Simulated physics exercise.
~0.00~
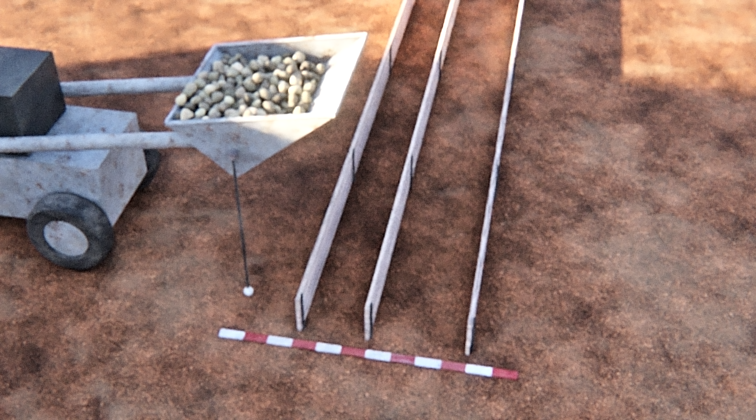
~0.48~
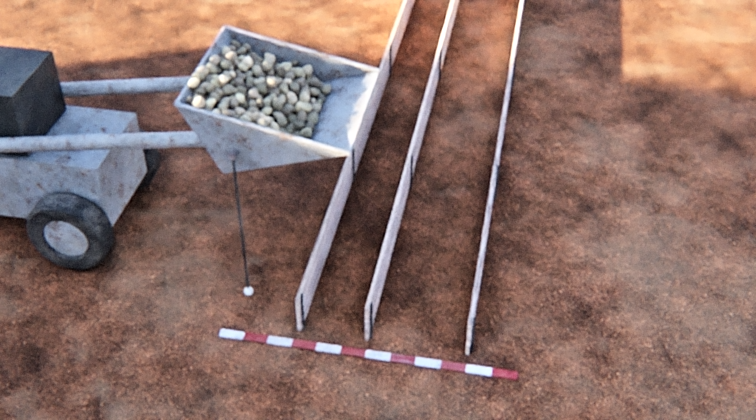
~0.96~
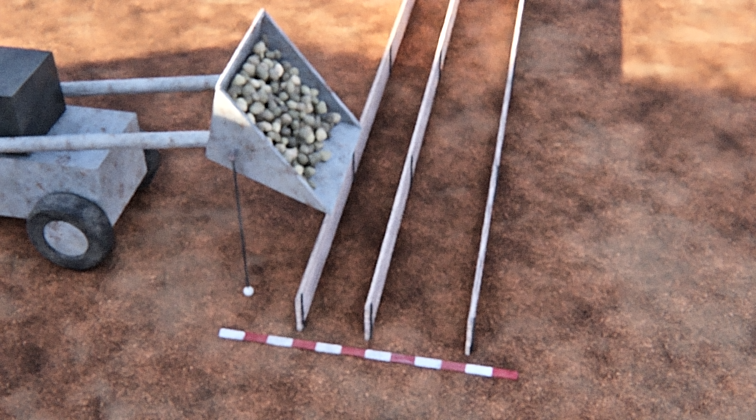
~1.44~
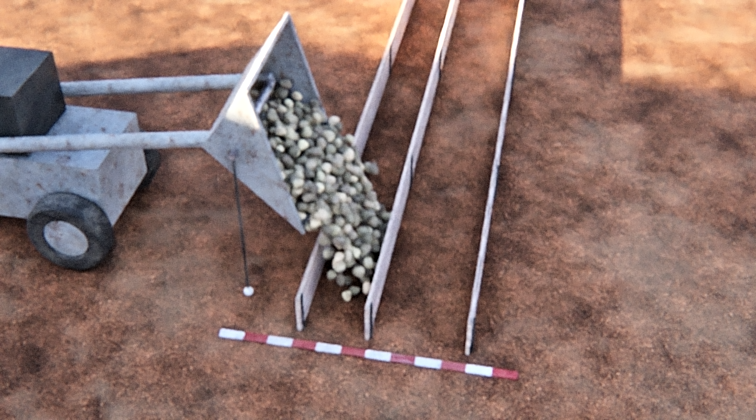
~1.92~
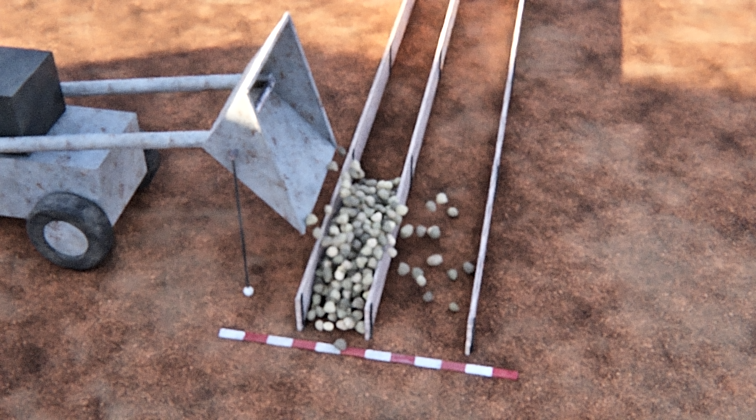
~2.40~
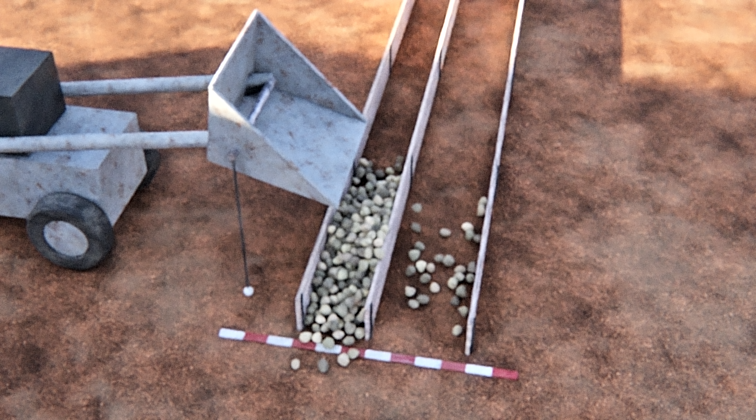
A pale metal bucket heaped with smooth, greyish-cream stones juts from a small wheeled loader at the left, seen from above on reddish-brown ground. Three long, light planks run away to its right, with a red and white striped staff lying across their near ends and a small white ball hanging beneath the bucket. The bucket tips steeply to the right, and the stones slide out in a thick stream. Most pile up between the first two planks, while a few scatter beyond the middle one. Finally the empty bucket begins swinging back up, with a few stones strewn around the staff.
